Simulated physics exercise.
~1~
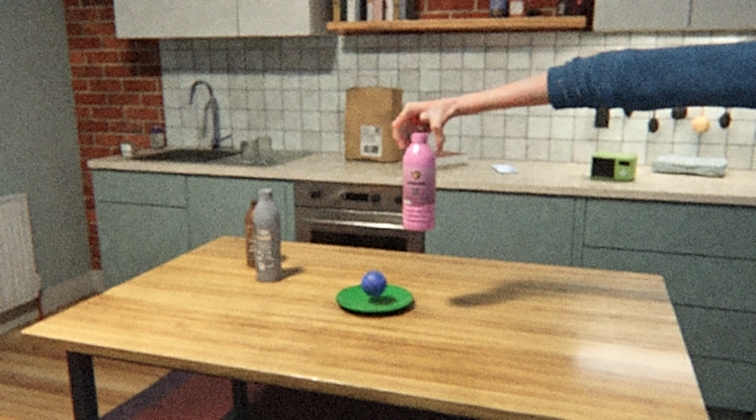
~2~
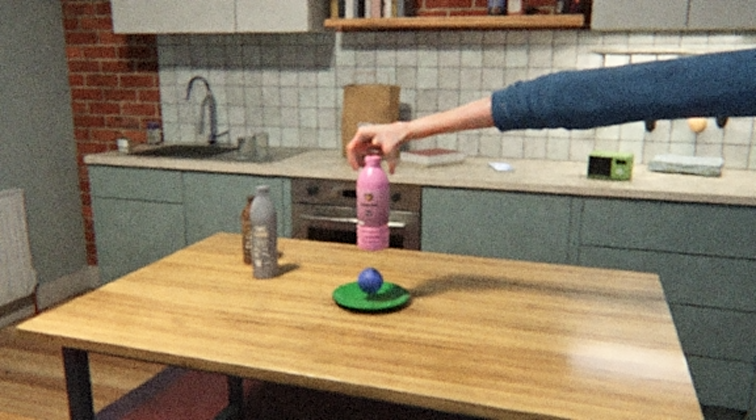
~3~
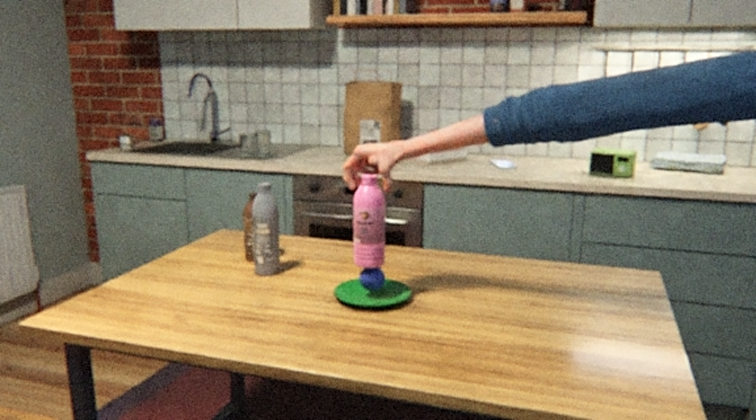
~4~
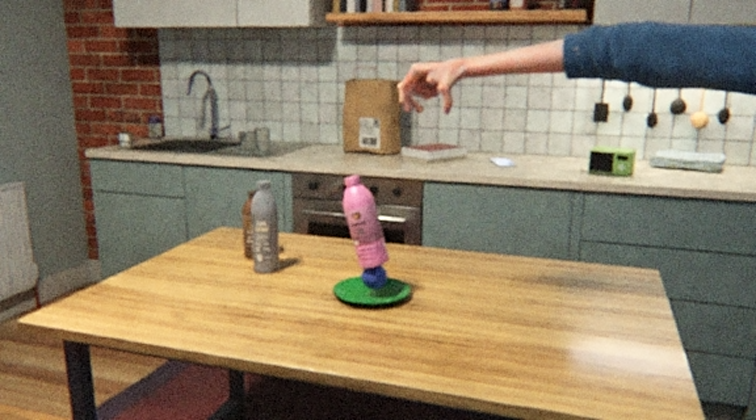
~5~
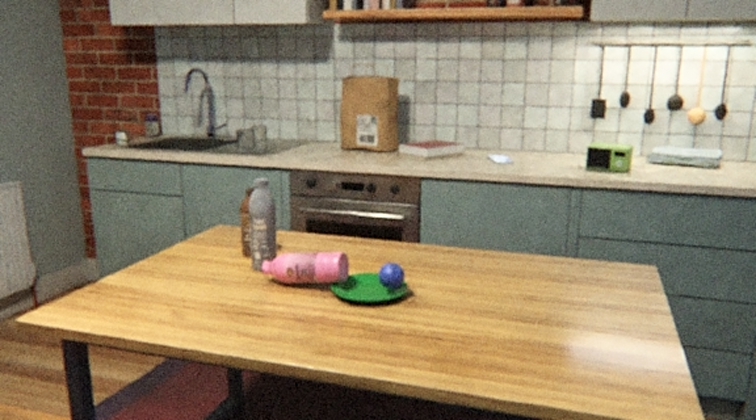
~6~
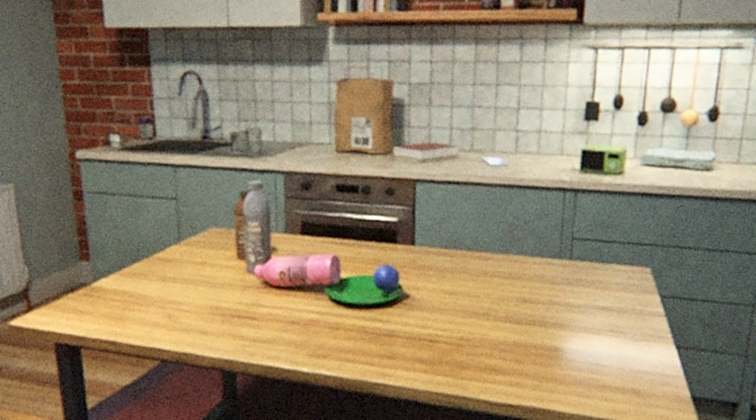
The clip shows a hand lowering a pink bottle onto a blue ball on a green plate, near a grey and a brown bottle on a wooden table. Once released, the pink bottle tips left and ends on its side, while the ball shifts right but stays on the plate.
